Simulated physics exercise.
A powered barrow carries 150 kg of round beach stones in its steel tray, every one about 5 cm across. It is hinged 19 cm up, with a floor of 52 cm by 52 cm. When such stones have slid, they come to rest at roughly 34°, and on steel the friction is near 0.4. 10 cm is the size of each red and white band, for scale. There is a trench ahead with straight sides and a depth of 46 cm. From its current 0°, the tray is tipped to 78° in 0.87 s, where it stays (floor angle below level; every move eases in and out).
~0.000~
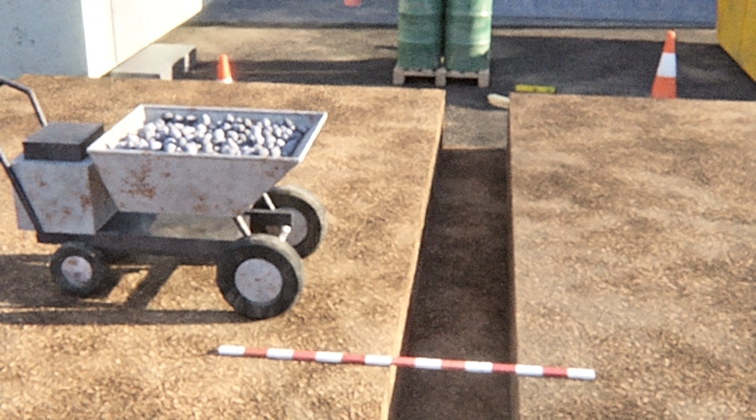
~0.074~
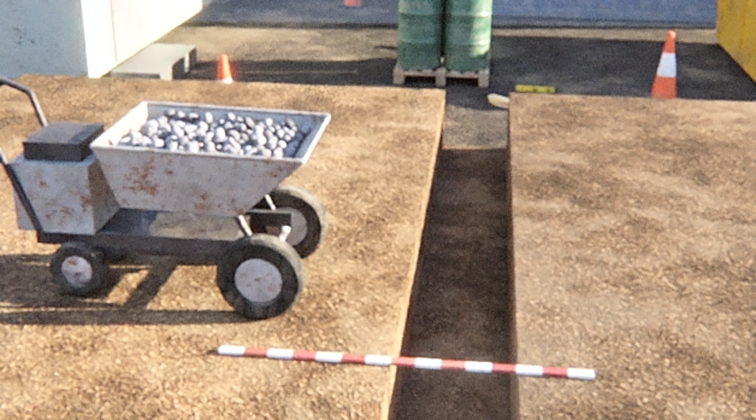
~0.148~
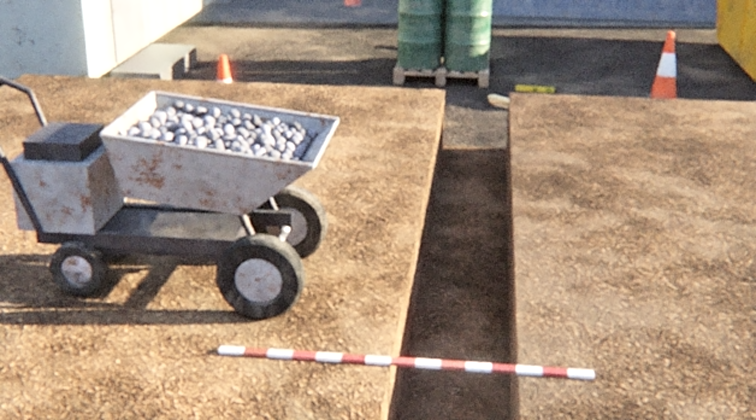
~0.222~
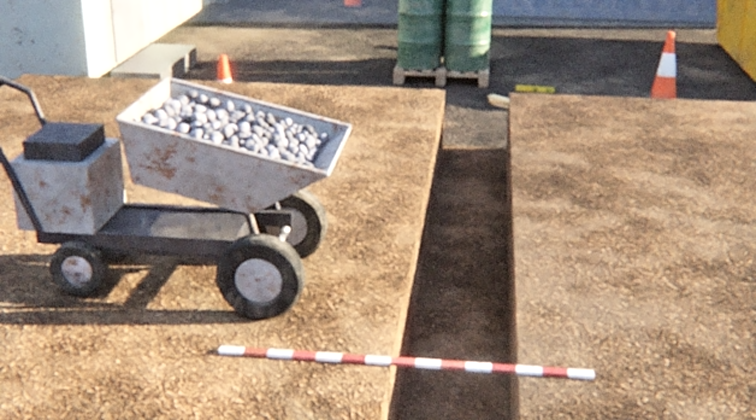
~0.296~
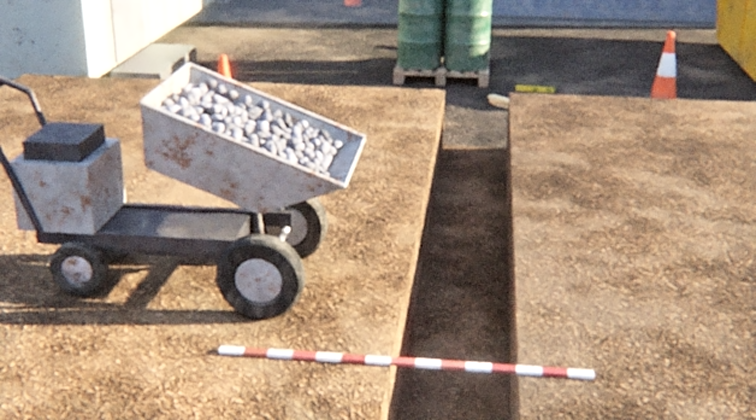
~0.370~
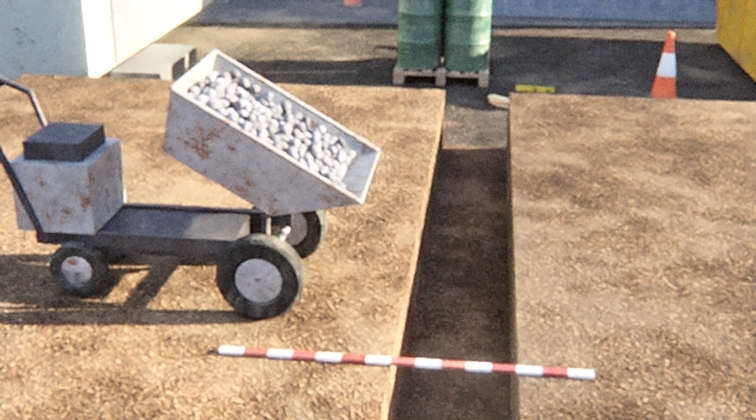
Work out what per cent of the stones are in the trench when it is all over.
It comes to roughly 100 per cent.
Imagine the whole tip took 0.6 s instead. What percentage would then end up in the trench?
With that timing, about 95 per cent.
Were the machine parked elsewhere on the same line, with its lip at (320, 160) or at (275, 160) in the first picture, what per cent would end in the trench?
Near 100 and near 95 percent.
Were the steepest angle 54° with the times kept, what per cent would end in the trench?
In that case near 95 per cent.
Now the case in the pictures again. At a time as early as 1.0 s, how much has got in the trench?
Around 70 per cent of it, at that instant.
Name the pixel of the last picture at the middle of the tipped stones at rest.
Somewhere around (467, 373) in the last picture.
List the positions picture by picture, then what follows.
The first picture shows lip at (300, 161), floor tilted 0°, highest stones at (227, 129).
In the second picture, the tray is at 2°, its lip at (304, 162); the top of the load is at (191, 126); the stones move at 0.3 m/s on average.
In the third picture, the tray is at 6°, its lip at (314, 167); the top of the load is at (178, 118); the stones move at 0.7 m/s on average.
In the fourth picture, the tray is at 13°, its lip at (328, 175); the top of the load is at (181, 107); the stones move at 1.0 m/s on average.
The fifth picture shows lip at (345, 187), floor tilted 21°, highest stones at (193, 93); the stones move at 1.2 m/s on average.
The sixth picture shows lip at (361, 203), floor tilted 30°, highest stones at (216, 82); the stones move at 1.3 m/s on average.
After 0.6 s the floor is at 66°; 100 % in the tray; the foremost stones are at (407, 250).
After 1.0 s the floor is at 78°; 31 % in the tray, 69 % in the trench; the foremost stones are at (507, 367).
After 1.3 s the floor is at 78°; 1 % in the tray, 99 % in the trench; the foremost stones are at (508, 370).
After 3.3 s the floor is at 78°; 0 % in the tray, 100 % in the trench; the foremost stones are at (508, 370).
